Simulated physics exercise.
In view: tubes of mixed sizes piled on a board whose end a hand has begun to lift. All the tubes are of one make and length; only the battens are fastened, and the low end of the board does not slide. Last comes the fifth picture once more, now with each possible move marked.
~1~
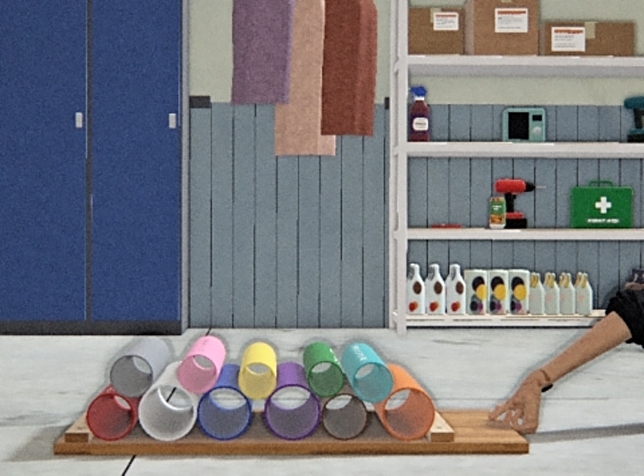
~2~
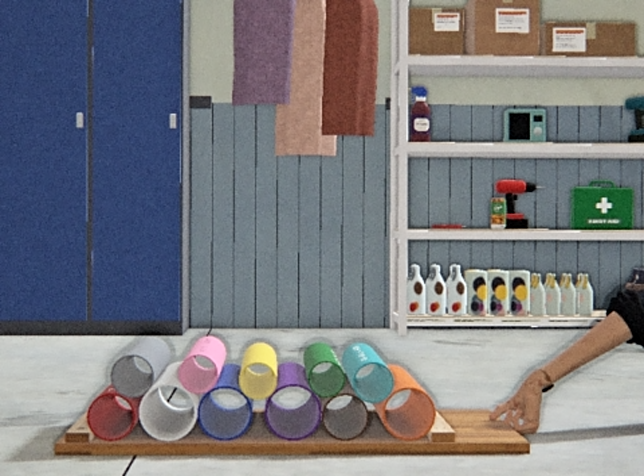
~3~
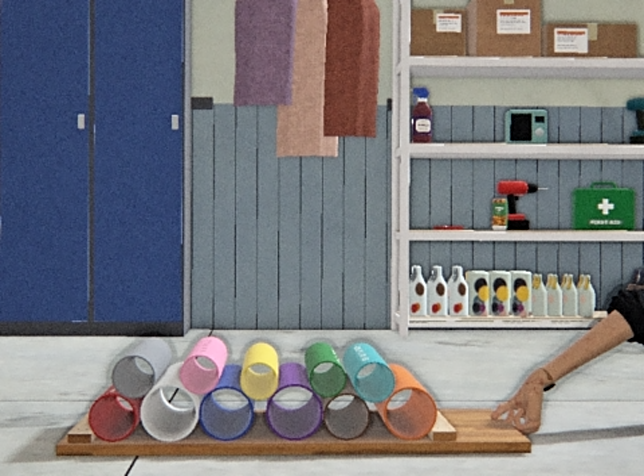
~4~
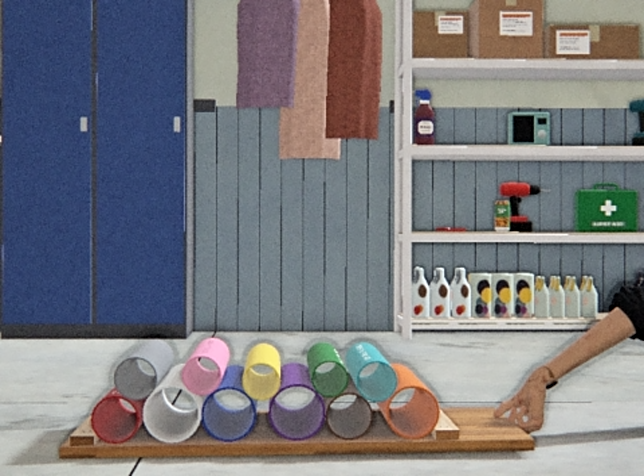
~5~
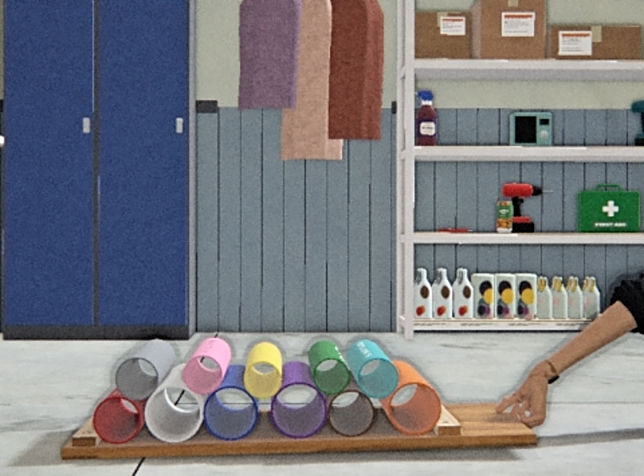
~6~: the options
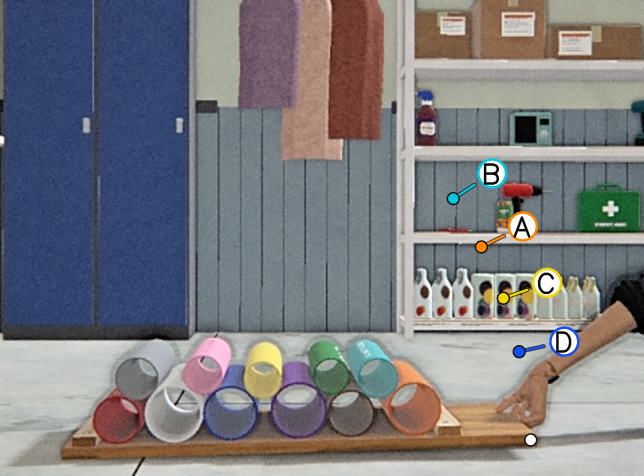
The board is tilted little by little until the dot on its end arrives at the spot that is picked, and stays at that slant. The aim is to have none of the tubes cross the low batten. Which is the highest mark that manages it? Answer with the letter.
The answer is mark C.
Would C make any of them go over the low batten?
No, at C.
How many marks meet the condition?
Two of the four.
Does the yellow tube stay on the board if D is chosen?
Yes, with D.
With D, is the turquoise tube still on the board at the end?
The turquoise tube: Yes.
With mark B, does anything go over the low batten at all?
Yes, at B.
On the copy, A at (481, 247); B at (453, 198); C at (503, 298); D at (519, 352); the white dot at (531, 440).
On C. First, board at 14°.
Then, board at 19°.
Finally, board at 19°, none over the low batten.
By contrast, A one over the low batten (grey); B eleven over the low batten; D none over the low batten.
